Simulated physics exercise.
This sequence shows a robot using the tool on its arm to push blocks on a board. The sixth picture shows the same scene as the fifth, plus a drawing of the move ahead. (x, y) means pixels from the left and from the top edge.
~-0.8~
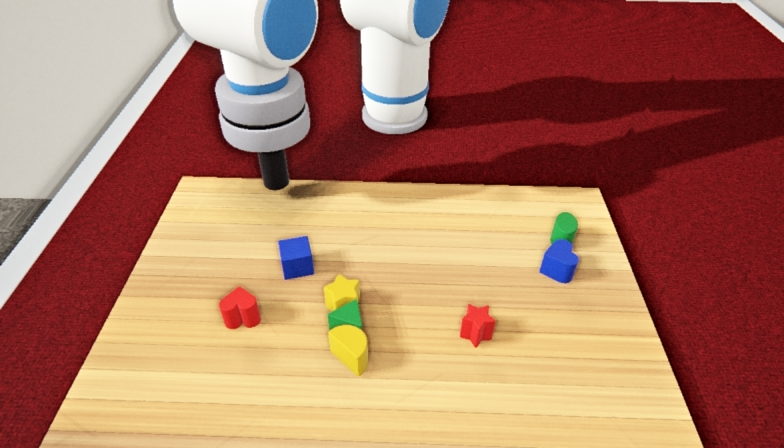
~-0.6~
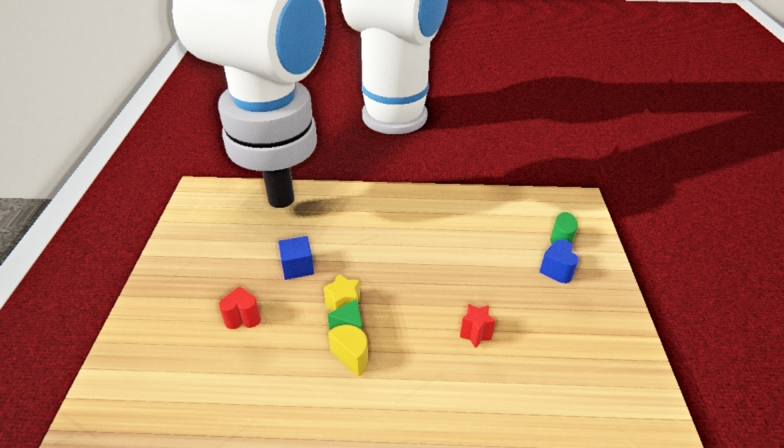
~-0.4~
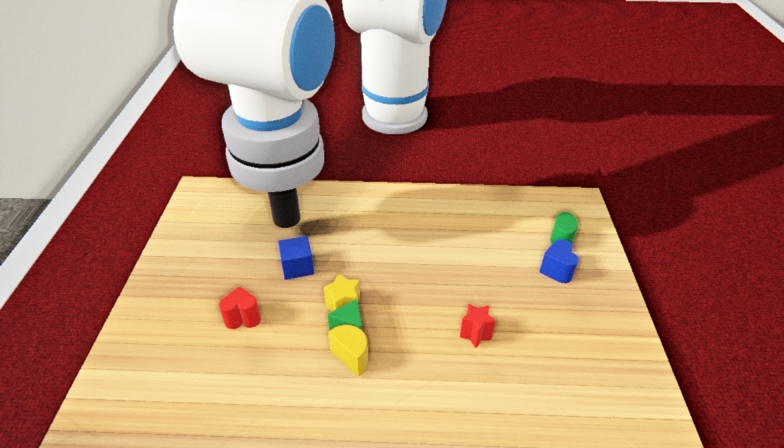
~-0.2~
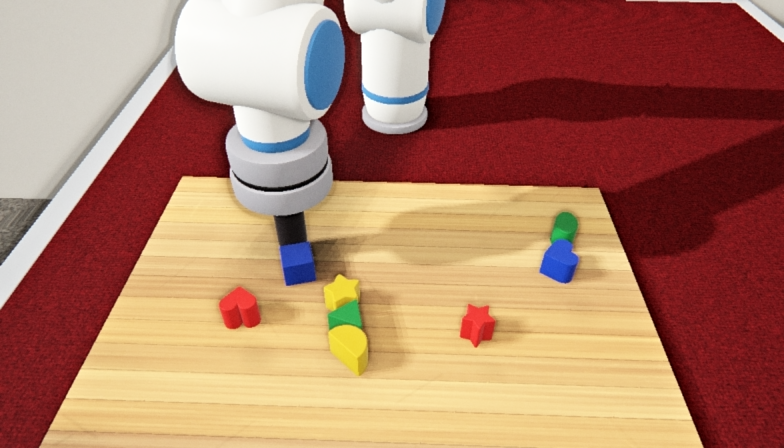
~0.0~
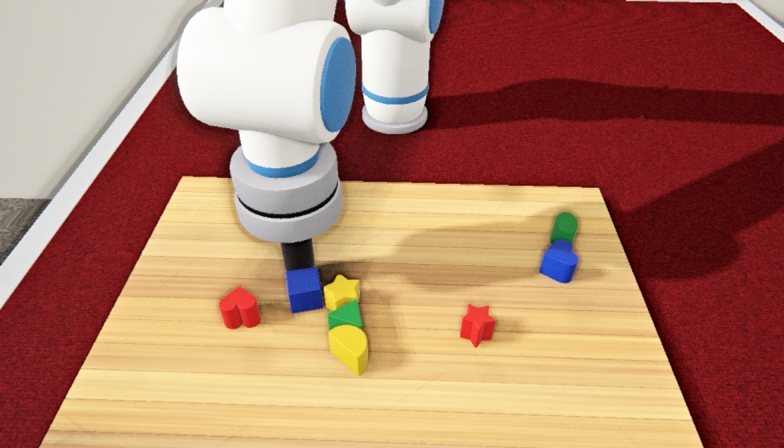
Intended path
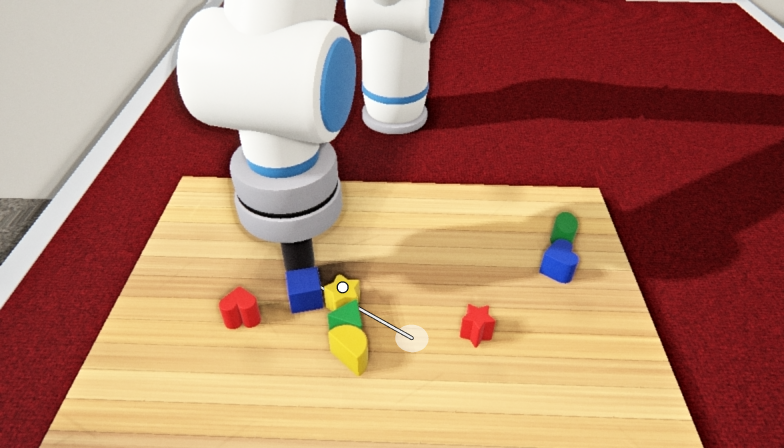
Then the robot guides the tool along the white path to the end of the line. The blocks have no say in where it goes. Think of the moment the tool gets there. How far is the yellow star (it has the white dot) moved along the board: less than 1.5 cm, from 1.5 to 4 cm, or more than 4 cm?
It falls in the over 4 cm band.
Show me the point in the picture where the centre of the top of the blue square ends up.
If I read the scene right, the answer is (308, 296).
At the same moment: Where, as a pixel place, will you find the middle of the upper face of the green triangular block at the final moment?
Located at (375, 328).
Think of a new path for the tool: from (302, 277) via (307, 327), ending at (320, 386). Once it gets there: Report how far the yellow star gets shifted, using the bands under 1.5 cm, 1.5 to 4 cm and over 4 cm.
Net shift: Below 1.5 cm.
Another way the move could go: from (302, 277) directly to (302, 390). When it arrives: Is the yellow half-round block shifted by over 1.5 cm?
The answer is yes.
The drawn path runs from (302, 277) to (412, 338); the dot is on the yellow star.
What follows on the original path. One third of the way, tool at (335, 284); blue square at (308, 296), turned 35° clockwise; yellow star at (356, 291); green triangular block at (350, 314).
Two thirds of the way, tool at (373, 305); blue square at (308, 296), turned 40° clockwise; yellow star at (399, 309); green triangular block at (374, 328), turned 60° clockwise; yellow half-round block at (349, 342).
At the end, tool at (413, 327); blue square at (308, 296), turned 40° clockwise; yellow star at (441, 332); green triangular block at (375, 328), turned 60° clockwise; yellow half-round block at (349, 342).
